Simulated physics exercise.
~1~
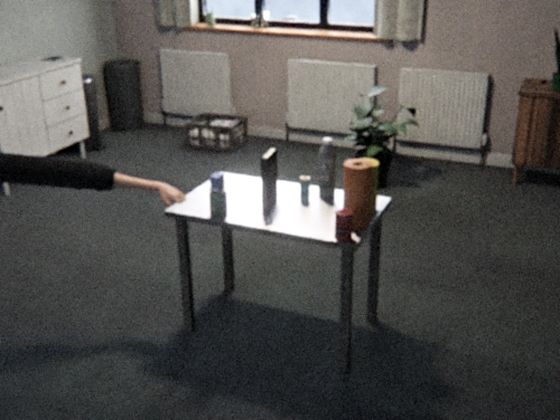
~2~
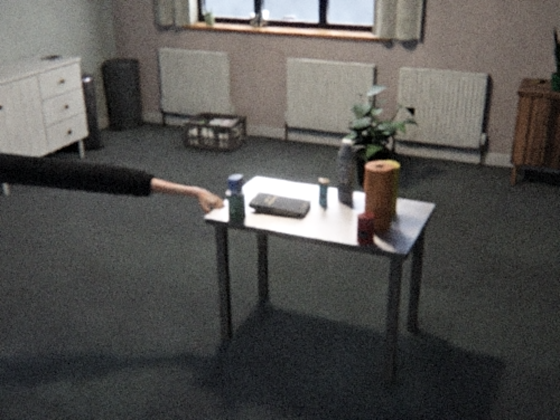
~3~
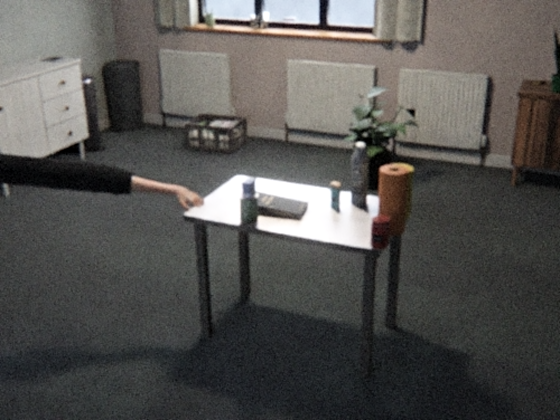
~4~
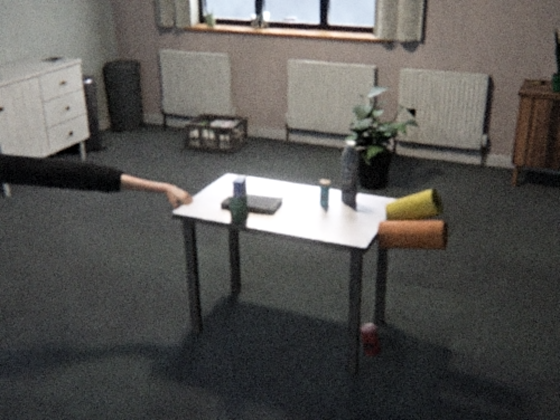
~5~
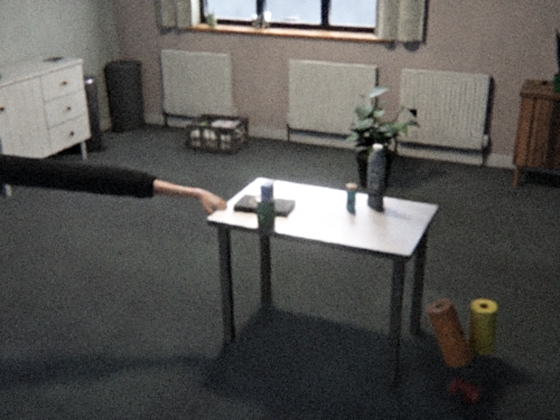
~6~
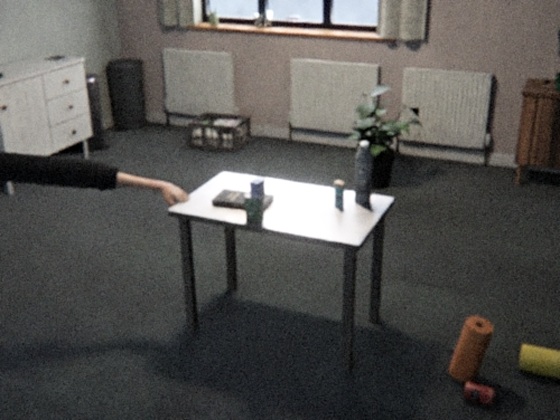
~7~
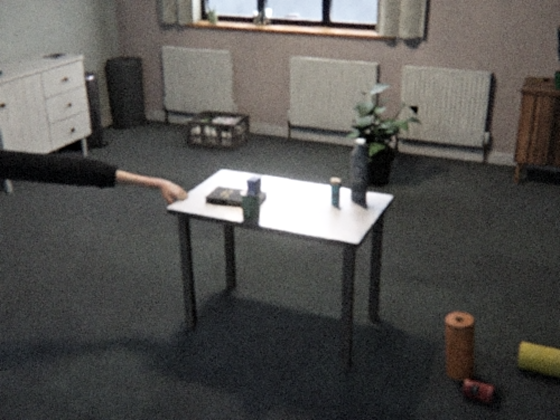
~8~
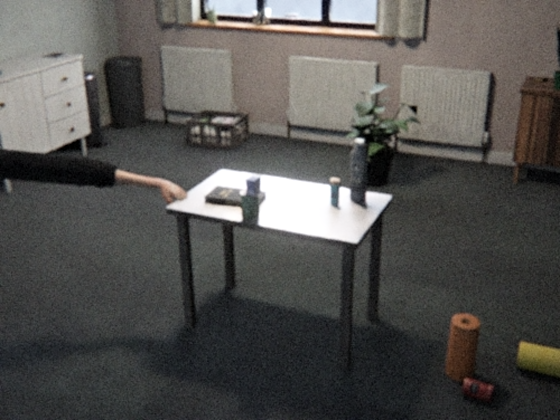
An orange roll, a yellow roll and a red jar tumbled off the right end of a small table as a hand shoved it back and forth. The black book toppled flat, but it and the other four things stayed on the table.
